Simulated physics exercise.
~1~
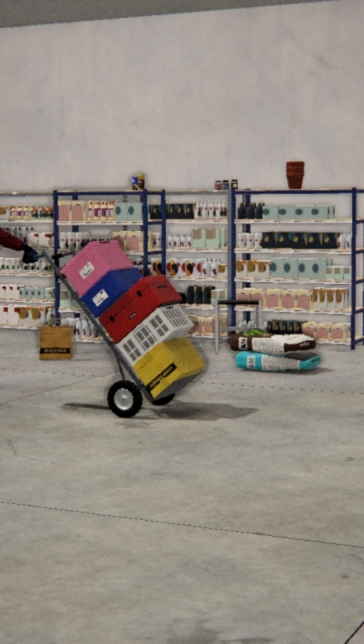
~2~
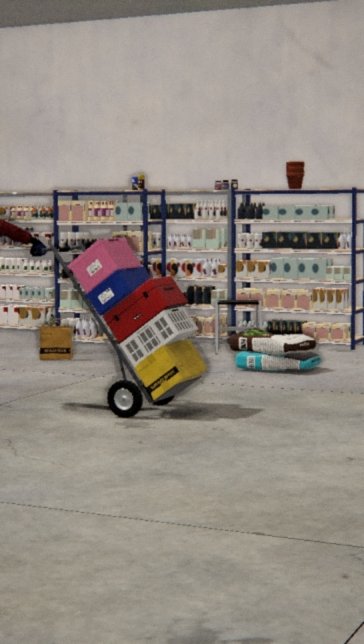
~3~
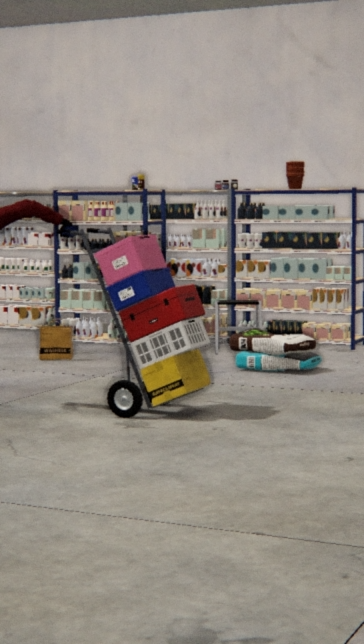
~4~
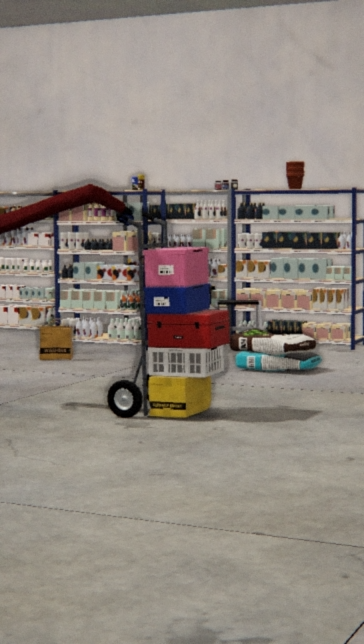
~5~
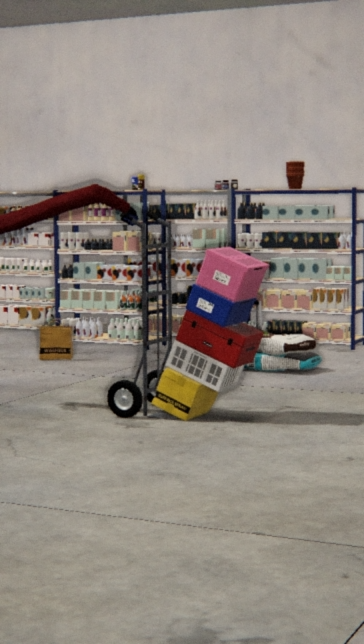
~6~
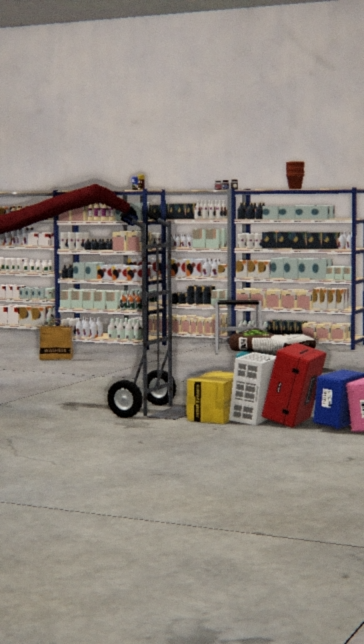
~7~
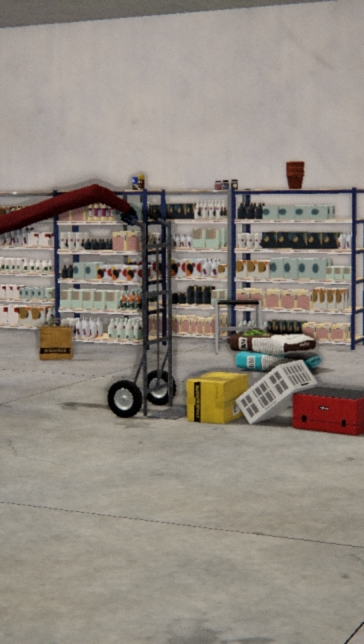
A hand truck stacked with five boxes and crates was tipped upright by a red arm, and the whole load pitched forward and toppled to the right across the floor, leaving the yellow box, white crate and red toolbox in view.
